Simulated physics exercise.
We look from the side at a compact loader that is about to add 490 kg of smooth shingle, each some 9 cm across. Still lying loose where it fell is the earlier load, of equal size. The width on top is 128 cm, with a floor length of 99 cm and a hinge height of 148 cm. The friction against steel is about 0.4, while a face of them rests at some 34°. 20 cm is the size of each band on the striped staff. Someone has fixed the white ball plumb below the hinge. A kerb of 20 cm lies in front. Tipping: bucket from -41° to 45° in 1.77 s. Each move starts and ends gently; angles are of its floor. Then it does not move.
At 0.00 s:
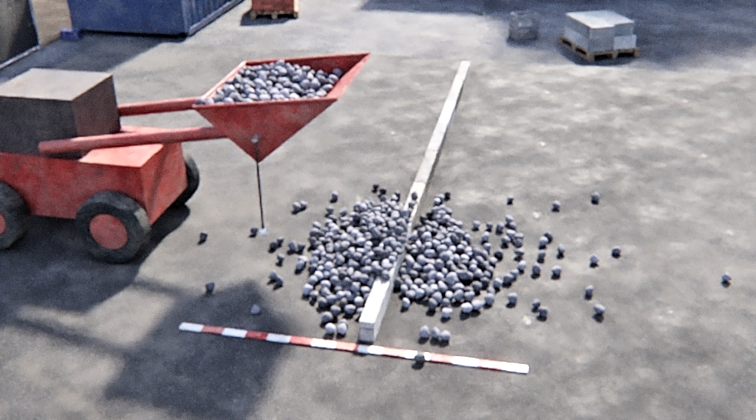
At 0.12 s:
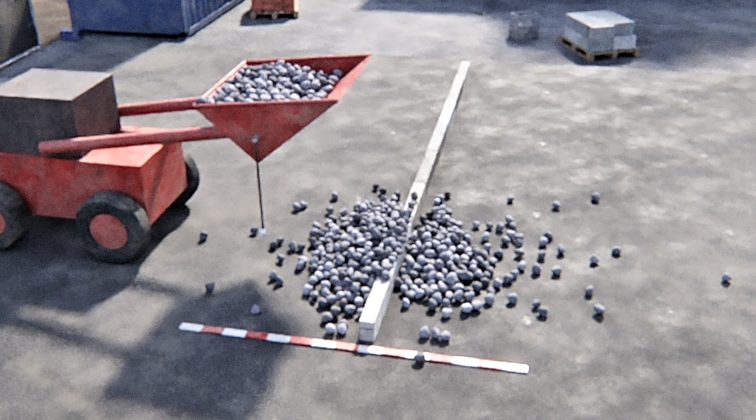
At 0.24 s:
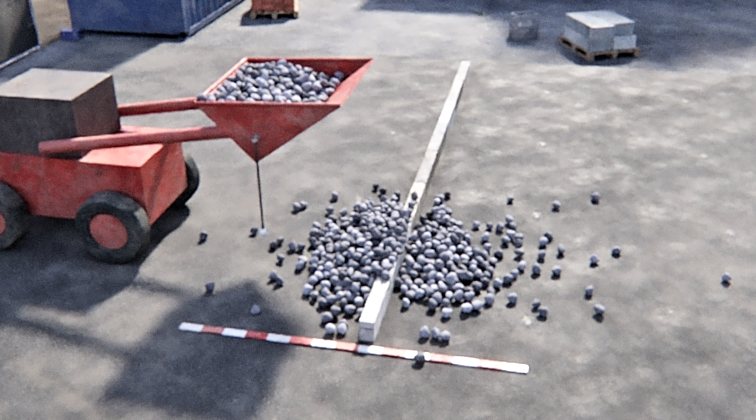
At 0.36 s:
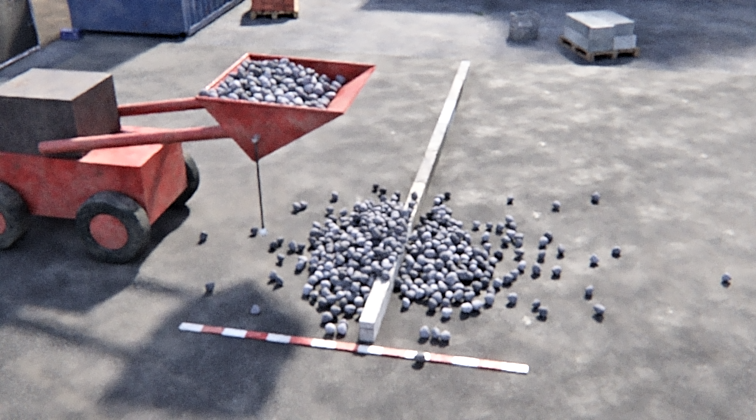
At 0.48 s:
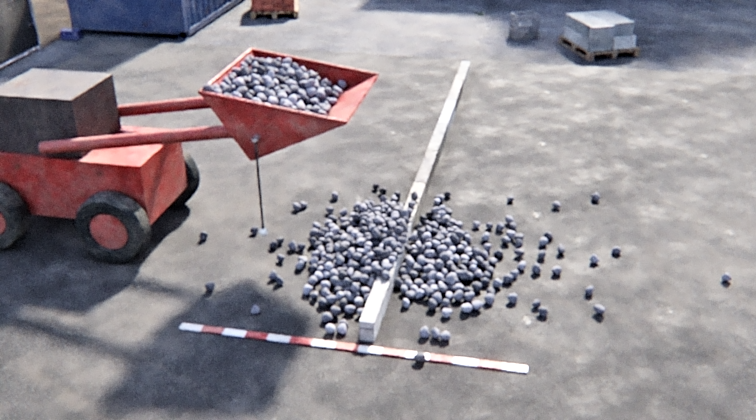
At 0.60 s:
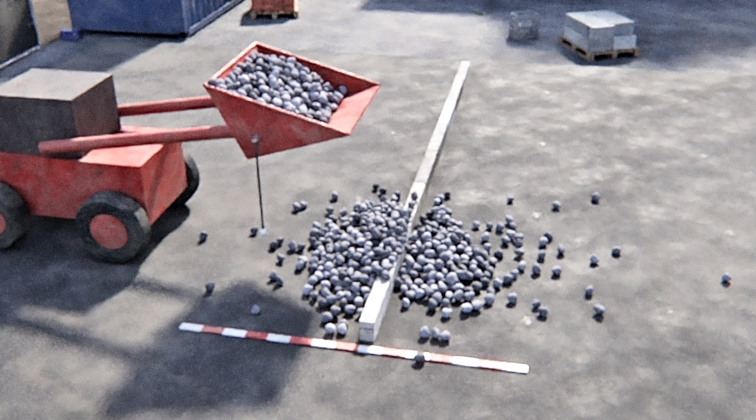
Red loader bucket full of smooth grey stones tilting slowly forward above a loose stone heap lying across a pale kerb.
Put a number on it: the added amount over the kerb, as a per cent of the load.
28 percent, roughly.
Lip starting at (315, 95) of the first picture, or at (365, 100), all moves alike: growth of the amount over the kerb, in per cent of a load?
About 10 per cent from the first spot and 60 per cent from the second.
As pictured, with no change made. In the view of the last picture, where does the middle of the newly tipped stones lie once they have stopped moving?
Their centre ends up near (372, 239).
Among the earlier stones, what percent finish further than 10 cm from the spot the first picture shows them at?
Roughly 20 per cent of them.
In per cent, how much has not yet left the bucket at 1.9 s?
Near 15 per cent of the load is held.
After 1.3 s the floor is at 32°; in per cent of one load, 96 in the bucket, 68 on this side of the kerb, 36 over the kerb; the foremost stones are at (604, 261).
After 1.9 s the floor is at 45°; in per cent of one load, 17 in the bucket, 139 on this side of the kerb, 44 over the kerb; the foremost stones are at (604, 261).
After 2.2 s the floor is at 45°; in per cent of one load, 0 in the bucket, 142 on this side of the kerb, 58 over the kerb; the foremost stones are at (604, 261).
After 5.0 s the floor is at 45°; in per cent of one load, 0 in the bucket, 136 on this side of the kerb, 64 over the kerb; the foremost stones are at (604, 261). Net gain over the kerb, 28.
